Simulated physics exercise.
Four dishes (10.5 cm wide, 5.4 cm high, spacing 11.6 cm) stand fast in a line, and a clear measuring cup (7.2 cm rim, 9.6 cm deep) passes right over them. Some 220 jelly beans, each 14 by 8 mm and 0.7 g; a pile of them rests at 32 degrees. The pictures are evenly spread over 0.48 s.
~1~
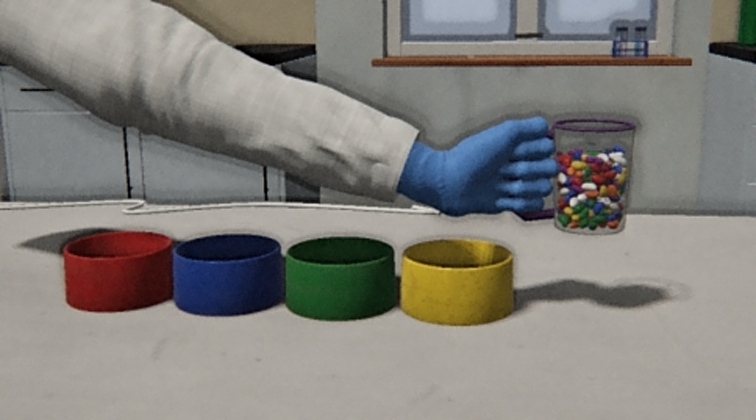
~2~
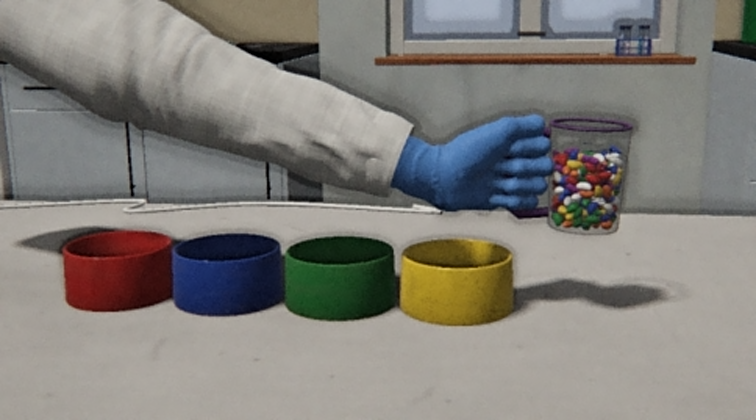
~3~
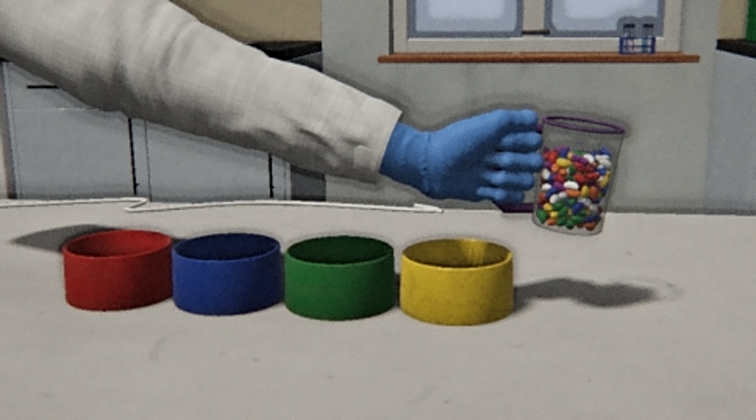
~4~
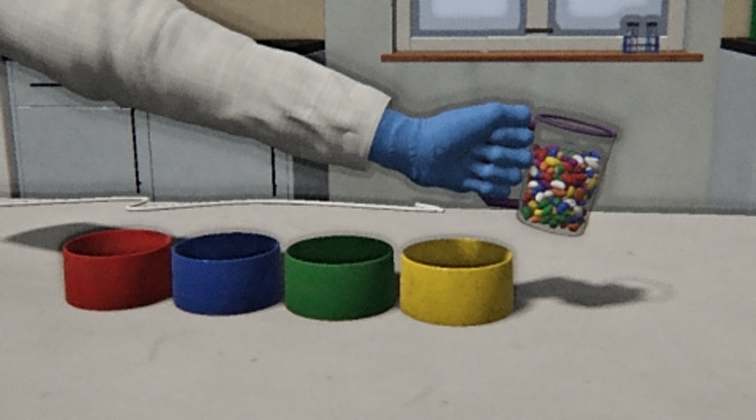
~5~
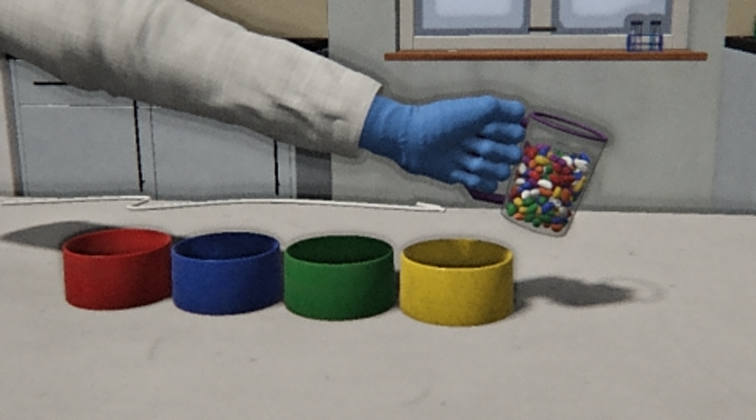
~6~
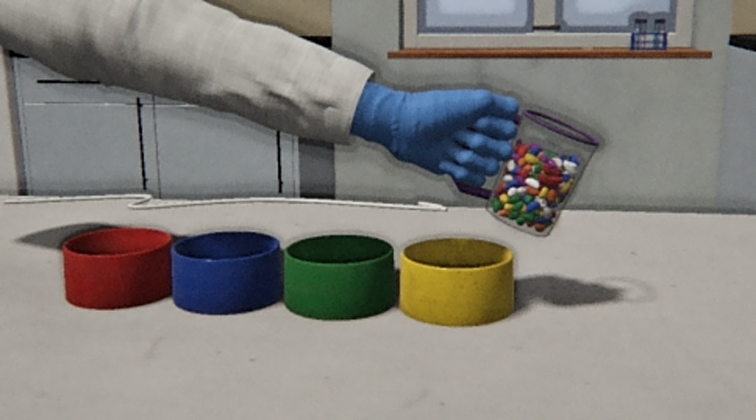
A blue-gloved hand on a pale-sleeved arm reaching in from the left is beside a clear cup of multicoloured jelly beans, above a pale countertop seen from the front in a kitchen-like room. Red, blue, green and yellow dishes stand still in a row from left to right, below a windowsill and grey cabinets. The hand and cup shift slightly left as the cup steadily tilts leftward, its beans still inside.
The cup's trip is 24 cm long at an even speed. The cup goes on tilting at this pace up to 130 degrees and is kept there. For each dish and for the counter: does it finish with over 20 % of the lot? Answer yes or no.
Red no, blue no, green yes, yellow yes, counter yes.
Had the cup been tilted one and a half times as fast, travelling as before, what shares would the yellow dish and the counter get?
In that case yellow 100; counter 0.
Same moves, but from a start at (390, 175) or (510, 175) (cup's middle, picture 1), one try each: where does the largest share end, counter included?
The winner: Blue; green.
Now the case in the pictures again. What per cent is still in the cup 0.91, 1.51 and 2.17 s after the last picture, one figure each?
In turn: 100, 90, 0.
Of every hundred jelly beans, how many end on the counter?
Some 35 per cent.
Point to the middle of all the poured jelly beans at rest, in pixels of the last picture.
At about (396, 296).
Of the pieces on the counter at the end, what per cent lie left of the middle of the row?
About 0 per cent.
Then, 0.91 s after the last picture, tilt 73 degrees; cup holds 100 %.
Then, 1.51 s after the last picture, tilt 106 degrees; cup holds 90 %, yellow 5 %.
Then, 2.17 s after the last picture, tilt 130 degrees; cup holds 0 %, green 40 %, yellow 25 %.
In the end, red 0 %, blue 0 %, green 40 %, yellow 25 %, counter 35 %.
